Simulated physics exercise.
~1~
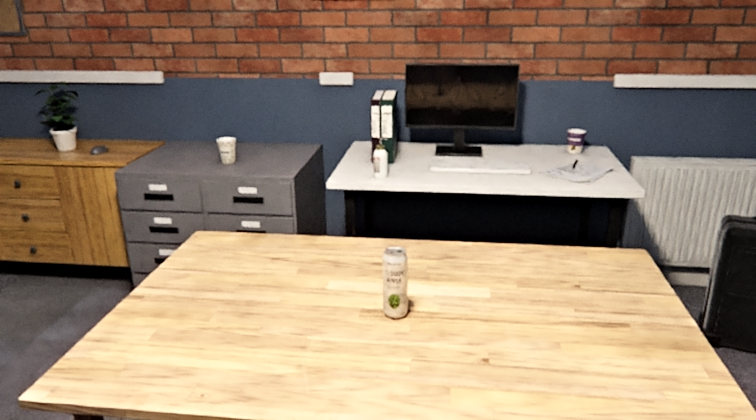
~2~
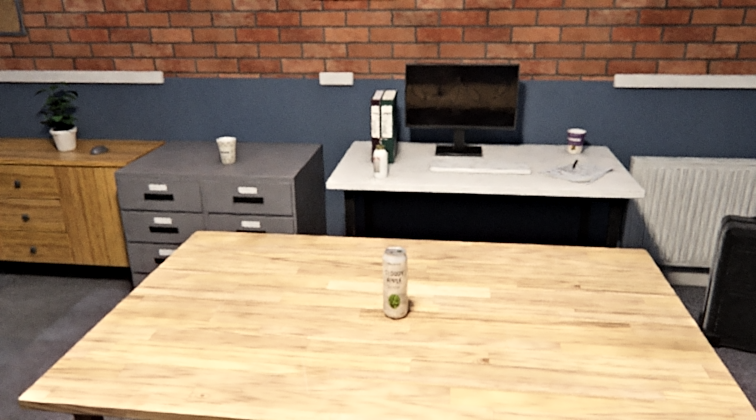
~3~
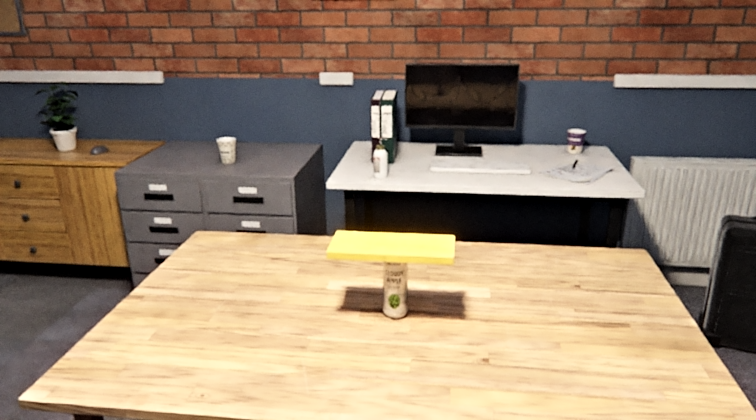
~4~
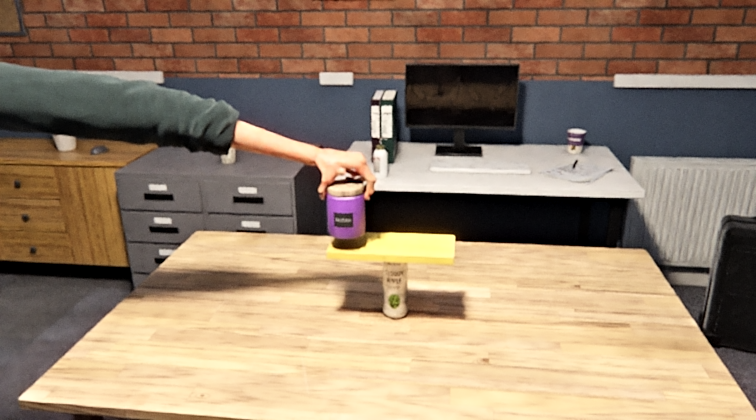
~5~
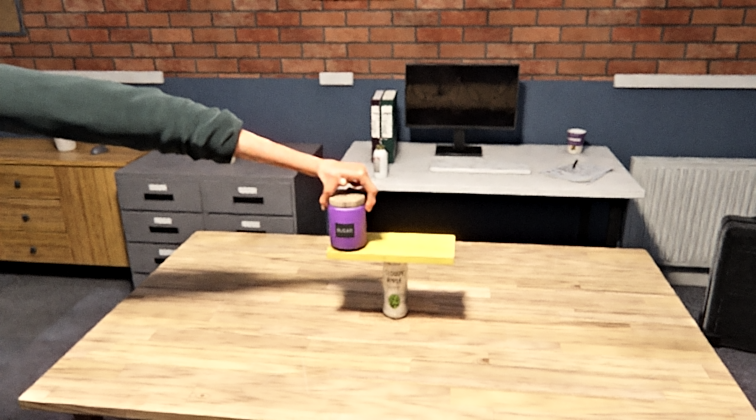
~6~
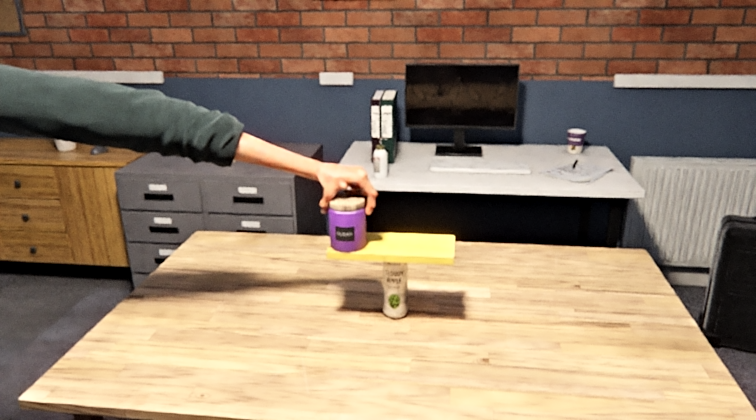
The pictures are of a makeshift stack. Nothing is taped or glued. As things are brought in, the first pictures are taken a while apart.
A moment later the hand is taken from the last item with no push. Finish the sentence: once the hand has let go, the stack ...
The stack tumbles.
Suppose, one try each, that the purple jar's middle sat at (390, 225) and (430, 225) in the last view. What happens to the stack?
On the first try it stays put; on the second try it falls down.
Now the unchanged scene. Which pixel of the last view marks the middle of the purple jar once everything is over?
The object finishes somewhere near (305, 304).
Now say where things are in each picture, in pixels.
The last thing is not in view yet, in the first picture.
The last thing is not in view yet, in the second picture.
The last thing is not in view yet; yellow board (392, 247), in the third picture.
On its way; purple jar (346, 209); yellow board (392, 247), in the fourth picture.
On its way; purple jar (348, 219); yellow board (392, 247), in the fifth picture.
In place under the hand; purple jar (348, 222); yellow board (392, 247), in the sixth picture.
Then, 0.30 s after the last picture, purple jar now fallen; yellow board tipped 39° from how it was.
Then, 0.40 s after the last picture, yellow board tipped 71° from how it was.
Then, 0.60 s after the last picture, yellow board now fallen.
Then, 0.80 s after the last picture, things are still on the move.
At rest, fallen, yellow board and purple jar; white can in place. Seen from the same camera at the end, purple jar near (305, 304). The stack comes apart.
